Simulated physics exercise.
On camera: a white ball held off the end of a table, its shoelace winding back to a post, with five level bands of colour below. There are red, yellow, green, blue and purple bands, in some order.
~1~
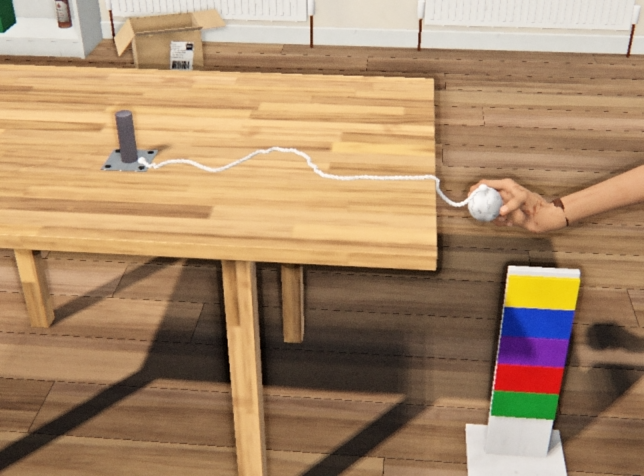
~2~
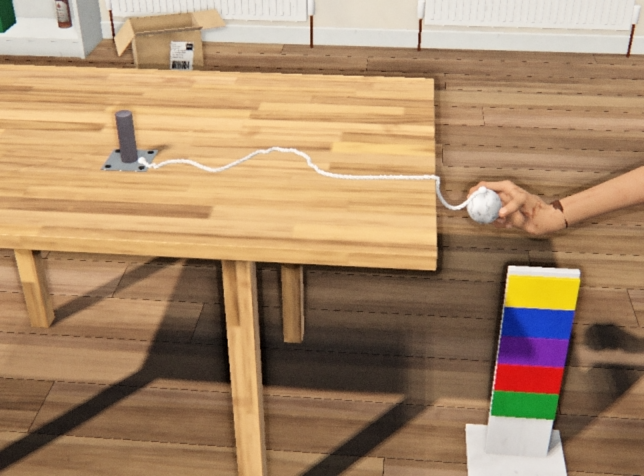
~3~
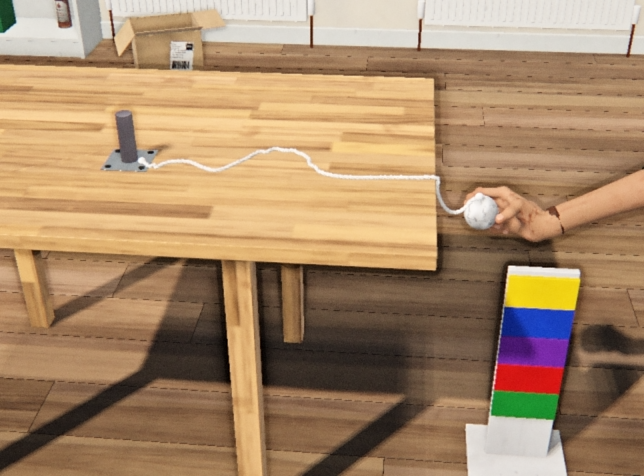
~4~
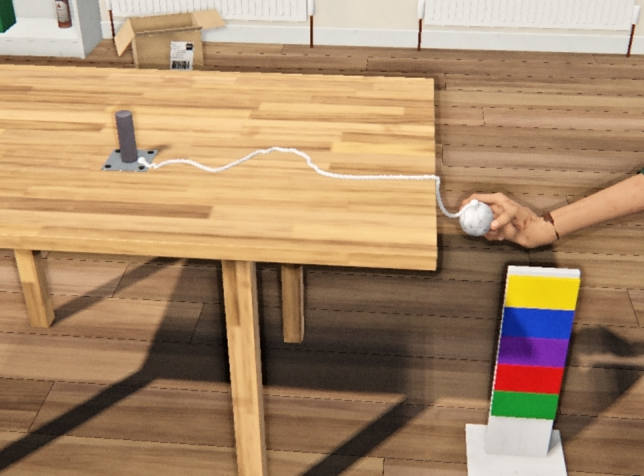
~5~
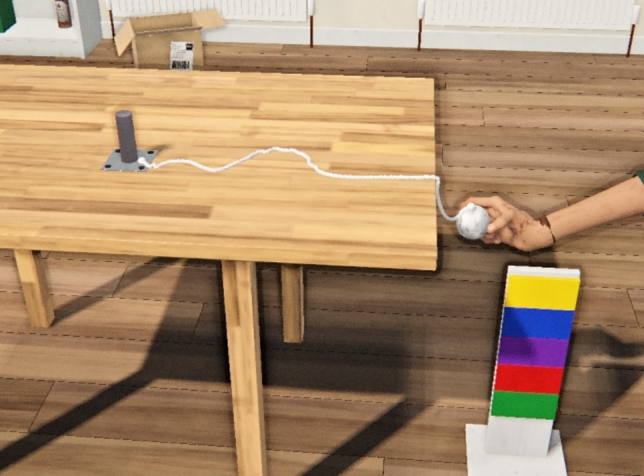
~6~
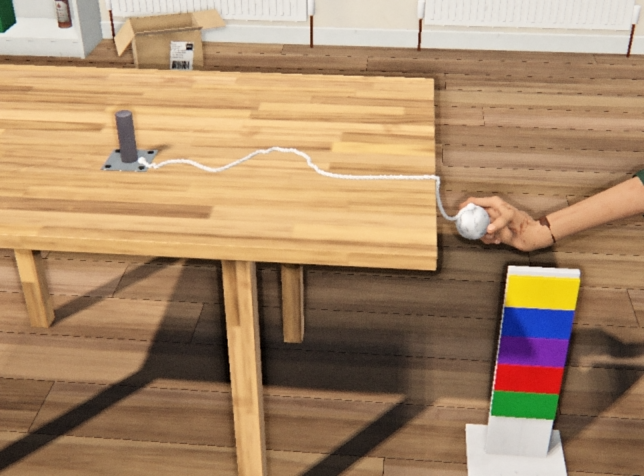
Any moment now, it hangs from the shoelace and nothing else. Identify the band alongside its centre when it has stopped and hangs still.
Its centre is alongside the blue band.
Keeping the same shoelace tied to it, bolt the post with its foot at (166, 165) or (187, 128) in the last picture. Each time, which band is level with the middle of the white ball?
Going case by case, it's purple and then purple.
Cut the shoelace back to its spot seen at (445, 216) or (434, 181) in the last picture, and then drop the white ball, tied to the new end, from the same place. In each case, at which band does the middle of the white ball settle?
Yellow; above them all.
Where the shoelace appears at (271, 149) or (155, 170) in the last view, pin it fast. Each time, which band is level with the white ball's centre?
Note: Try 1 yellow; try 2 blue.
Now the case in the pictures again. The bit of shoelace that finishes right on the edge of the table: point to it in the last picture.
You'll find it close to (361, 178).
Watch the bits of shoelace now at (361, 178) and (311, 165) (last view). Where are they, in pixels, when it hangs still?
You'll find the first mark at (436, 177) and the second mark at (381, 168).
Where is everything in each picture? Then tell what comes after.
In the first picture, white ball (485, 204); yellow (542, 294); blue (537, 324); purple (533, 353); red (529, 380); green (524, 406).
In the second picture, white ball (484, 206); shoelace through (166, 163) (233, 165) (295, 151) (340, 177) (428, 178).
In the third picture, white ball (481, 212).
In the fourth picture, white ball (476, 219); shoelace through (166, 163) (233, 165) (295, 151) (340, 177) (428, 178).
In the fifth picture, white ball (473, 222).
In the sixth picture, white ball (473, 222); shoelace through (166, 163) (233, 165) (295, 151) (340, 177) (428, 178).
Soon after, ball near (414, 296); level with yellow.
After that, ball near (447, 315); level with blue.
In the end, ball near (433, 315); level with blue. Its middle rests at the blue band.
